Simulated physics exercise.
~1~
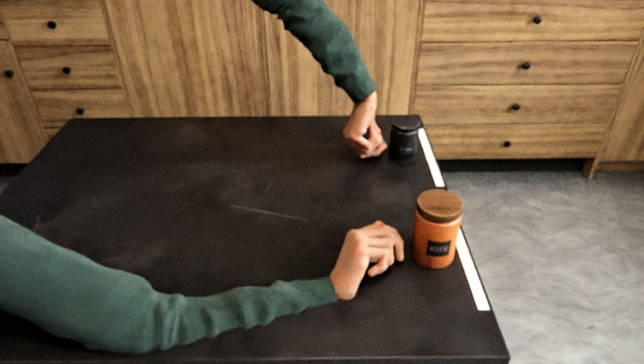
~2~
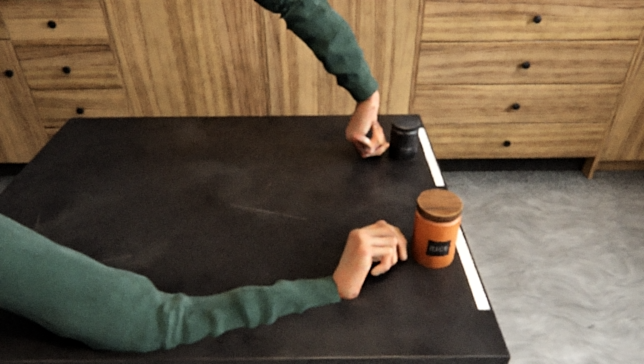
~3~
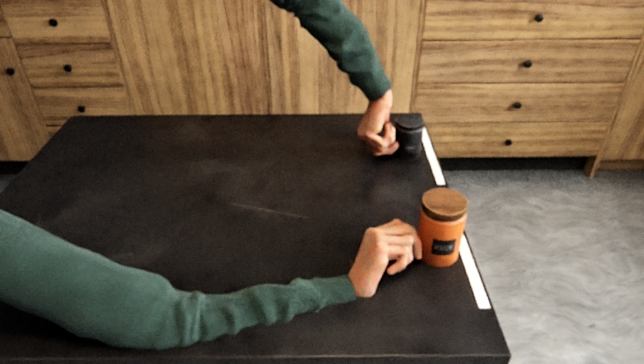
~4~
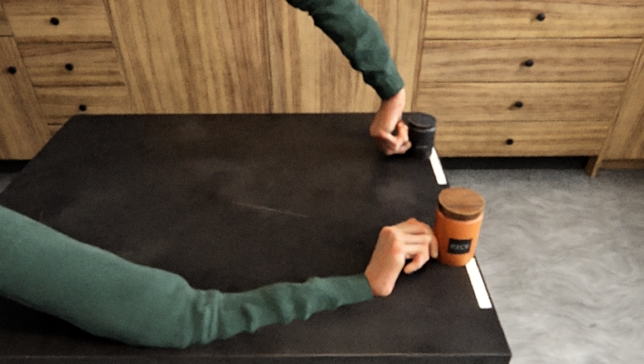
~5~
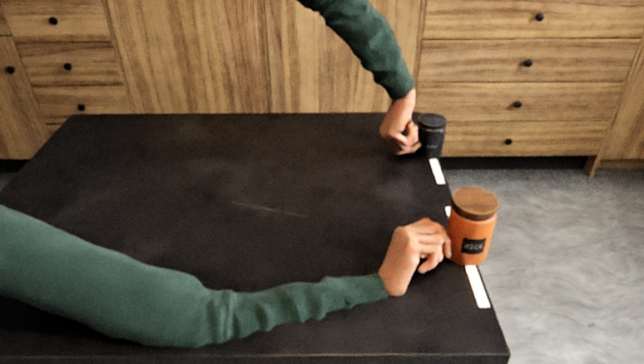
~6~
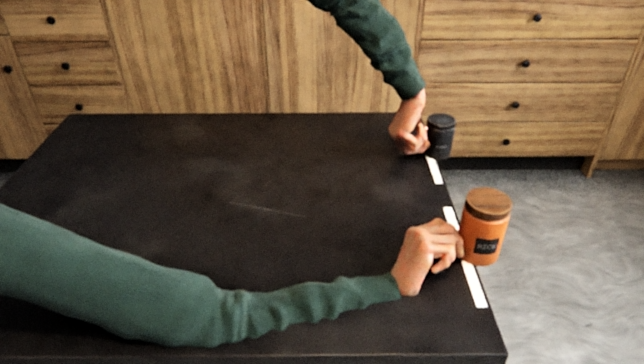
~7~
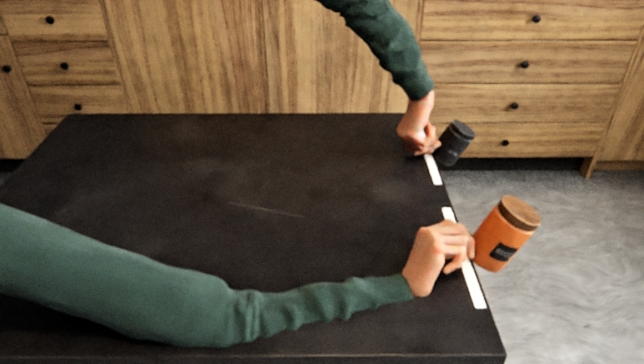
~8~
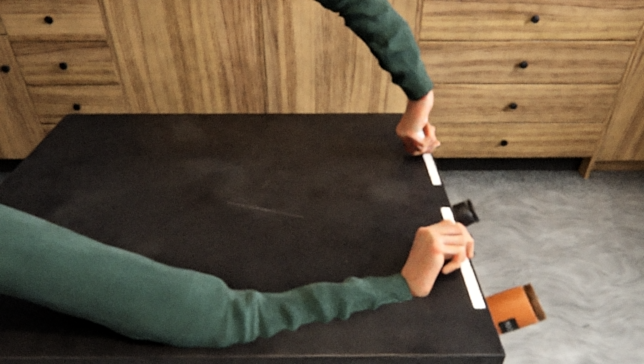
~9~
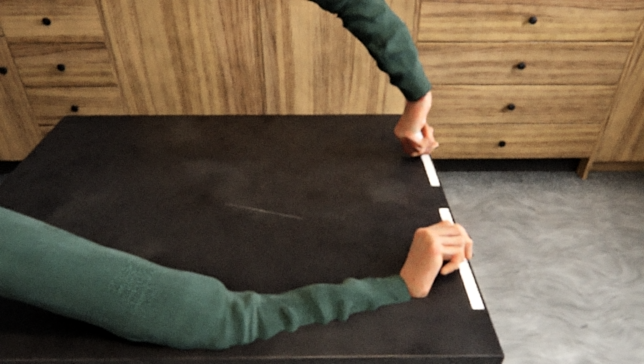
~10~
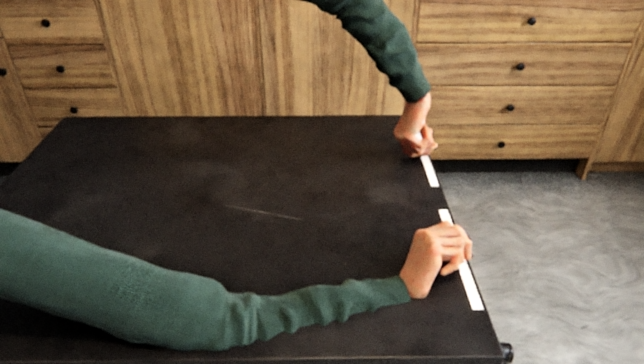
A dark tabletop stands before wooden drawers and a grey floor, seen from above by a slightly swaying camera. Two arms in green sleeves reach in, one near a small black jar at the far right corner, the other near a larger orange jar with a wooden lid, closer to the viewer, with white tape along the right edge. The hands slowly push both jars rightward over the tape. Both jars lean outward, tip off the edge and fall on their sides. The hands stay at the tape, the orange jar gone from sight and a bit of black showing past the near corner.
